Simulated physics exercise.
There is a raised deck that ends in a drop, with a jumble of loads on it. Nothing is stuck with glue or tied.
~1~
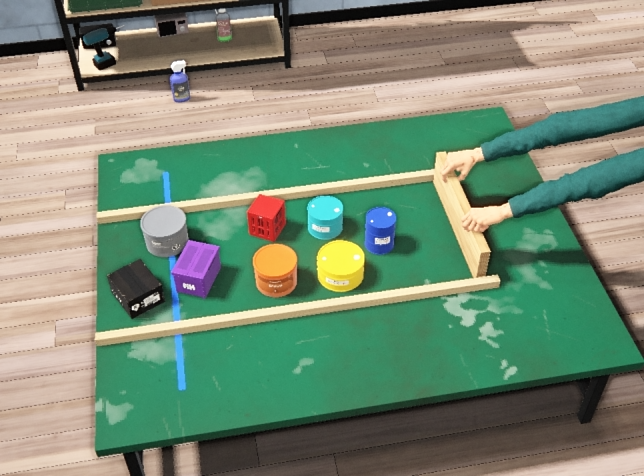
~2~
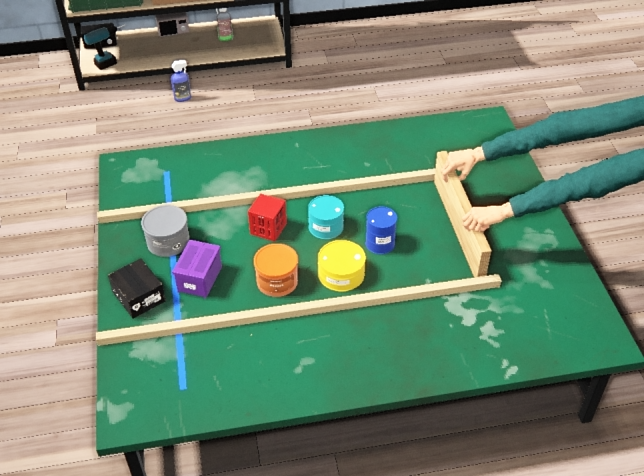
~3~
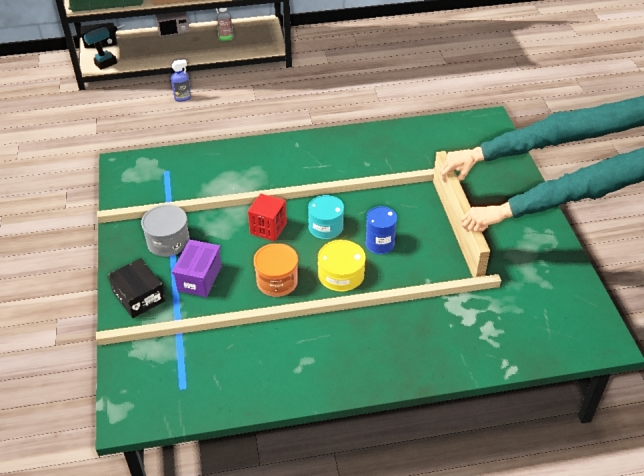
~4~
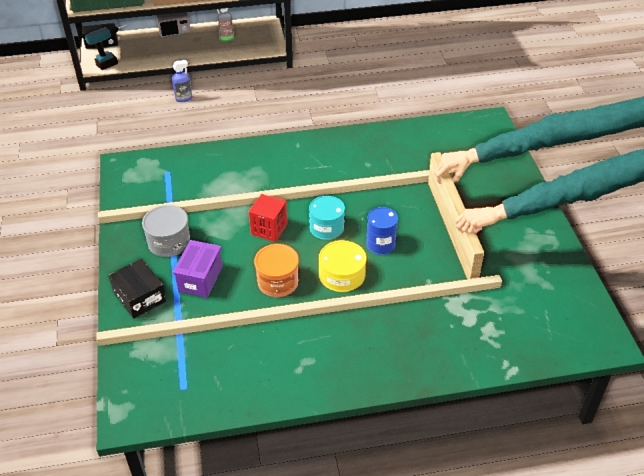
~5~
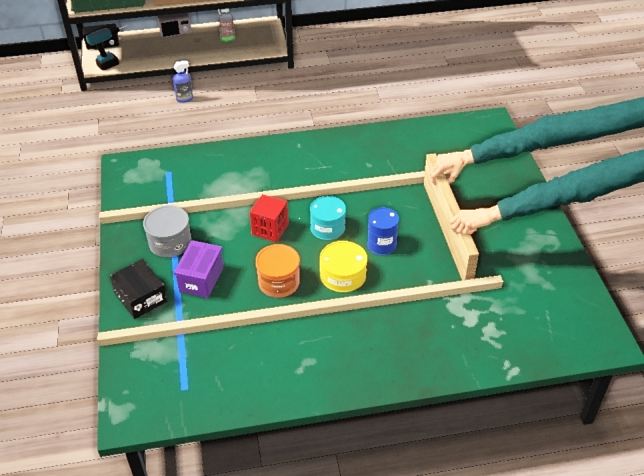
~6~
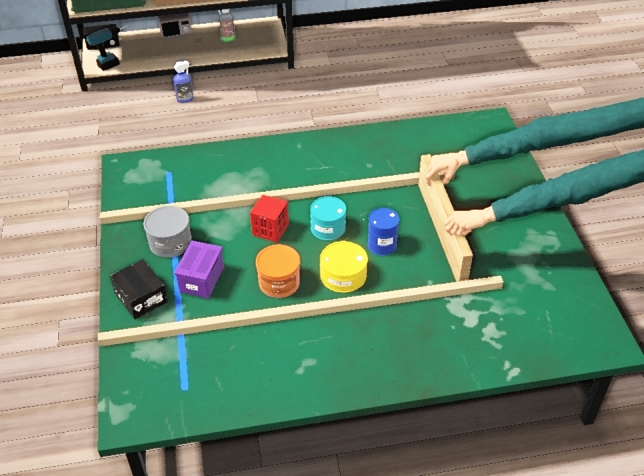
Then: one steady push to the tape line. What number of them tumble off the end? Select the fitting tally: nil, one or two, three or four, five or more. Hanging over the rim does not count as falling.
Tally: One or two.
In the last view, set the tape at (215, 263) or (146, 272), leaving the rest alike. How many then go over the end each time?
In order, 0 then 4.
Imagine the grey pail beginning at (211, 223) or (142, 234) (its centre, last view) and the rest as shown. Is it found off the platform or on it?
Note, in order: Drops; ends up still on.
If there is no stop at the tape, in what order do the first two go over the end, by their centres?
Going earliest first, the black parcel leads and the orange pail follows.
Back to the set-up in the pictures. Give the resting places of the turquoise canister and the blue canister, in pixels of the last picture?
One is at about (155, 241), the other at about (158, 261).
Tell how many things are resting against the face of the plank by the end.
The figure is 4.
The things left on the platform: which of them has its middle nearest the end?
Nearest at the end: The orange pail.
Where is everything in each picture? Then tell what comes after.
Black parcel (136, 289); grey pail (165, 232); purple tote (197, 270); plank (460, 214); tape (173, 268), in the first picture.
Grey pail (166, 231); blue canister (381, 230), in the second picture.
Purple tote (198, 269); turquoise canister (326, 217), in the third picture.
Black parcel (138, 288); orange pail (277, 271), in the fourth picture.
Grey pail (168, 232); red crate (269, 218), in the fifth picture.
Black parcel (139, 289); grey pail (168, 232); purple tote (200, 270); plank (444, 217); tape (176, 268), in the sixth picture.
Early on, none off yet; black parcel at rest near (139, 289); grey pail at rest near (168, 232); purple tote at rest near (200, 270).
A while later, none off yet; black parcel at rest near (139, 289); grey pail at rest near (168, 232); purple tote travelled a little near (195, 270).
Further along, none off yet; black parcel travelled a little near (115, 295); grey pail travelled a little near (159, 230); purple tote travelled about its own width near (155, 260).
Finally, the number that fall off is one or two; lost, black parcel.
